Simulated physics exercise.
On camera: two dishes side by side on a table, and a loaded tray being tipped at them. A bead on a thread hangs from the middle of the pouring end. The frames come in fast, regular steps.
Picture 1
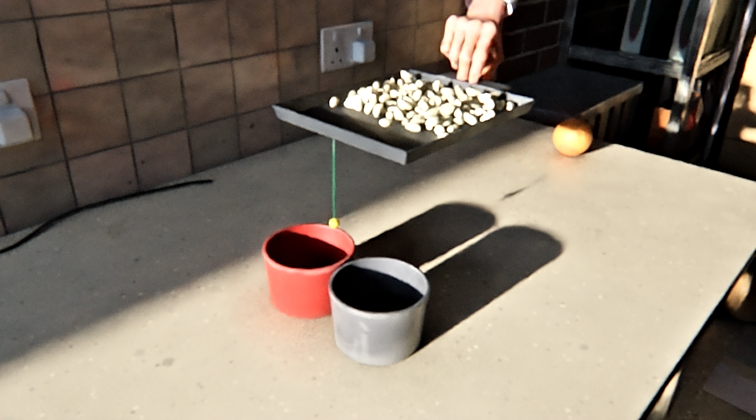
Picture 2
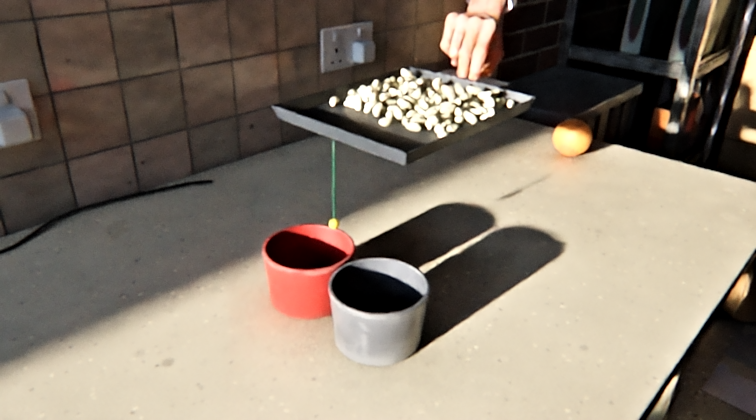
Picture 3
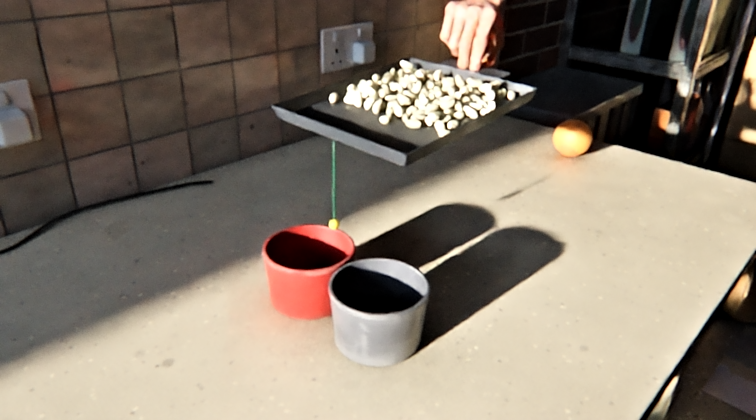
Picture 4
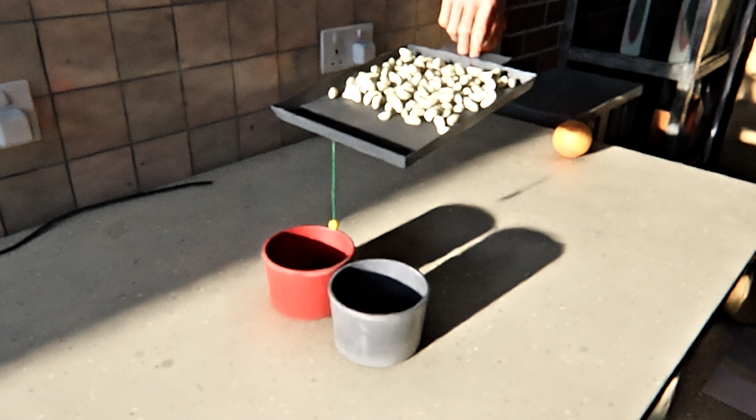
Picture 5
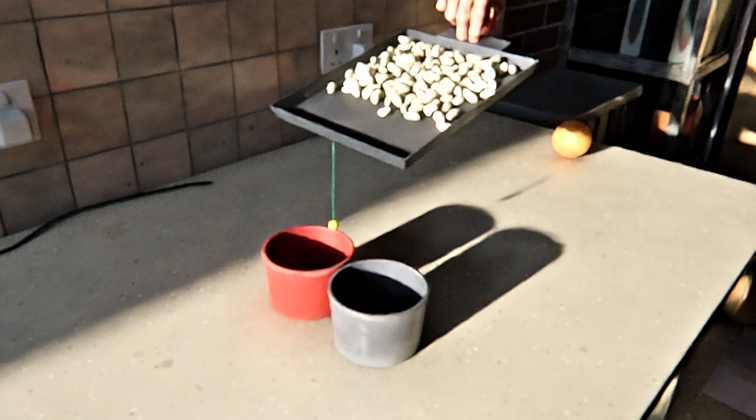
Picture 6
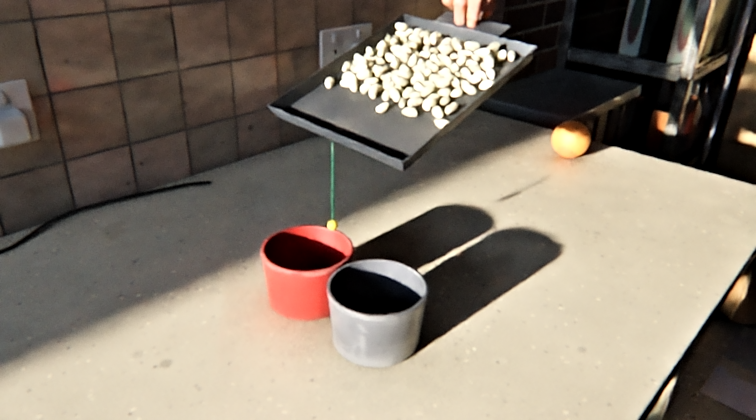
A dark tray of white beans, held at its far end by a hand above a red dish and a grey dish, steadily rises at the back, its near edge tilting slightly lower at the right corner.
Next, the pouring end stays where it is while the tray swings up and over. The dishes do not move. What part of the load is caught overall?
In the dishes lies over half of it.
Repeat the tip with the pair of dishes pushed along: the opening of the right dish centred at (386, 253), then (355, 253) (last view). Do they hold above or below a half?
The first try: Below a half. The second: Below a half.
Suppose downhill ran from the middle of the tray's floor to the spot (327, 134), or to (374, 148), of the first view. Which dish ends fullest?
The first try: The left dish. The second: The dish on the right.
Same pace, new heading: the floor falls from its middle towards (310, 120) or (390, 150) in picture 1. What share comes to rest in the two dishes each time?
First some 20, then 70 per cent.
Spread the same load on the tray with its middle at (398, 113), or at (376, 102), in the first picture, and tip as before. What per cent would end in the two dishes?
First some 70, then 70 per cent.
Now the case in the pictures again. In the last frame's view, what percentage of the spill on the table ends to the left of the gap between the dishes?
Roughly 90 in a hundred.
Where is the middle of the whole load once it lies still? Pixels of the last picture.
Roughly at (342, 323).
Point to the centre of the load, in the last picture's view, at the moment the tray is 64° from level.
Close to (351, 121).
Soon, tray tipped steeply; most on the tray; a stray few in the right dish; a stray few in the left dish; a stray few outside both; a small part in the air.
A while on, tray tipped past a quarter turn; about a third on the tray; about a quarter in the right dish; a small part in the left dish; about a quarter outside both; a small part in the air.
Towards the end, tray tipped past a quarter turn; about a third in the right dish; about a quarter in the left dish; about a quarter outside both.
Finally, tray tipped past a quarter turn; about a third in the right dish; about a quarter in the left dish; about a quarter outside both.
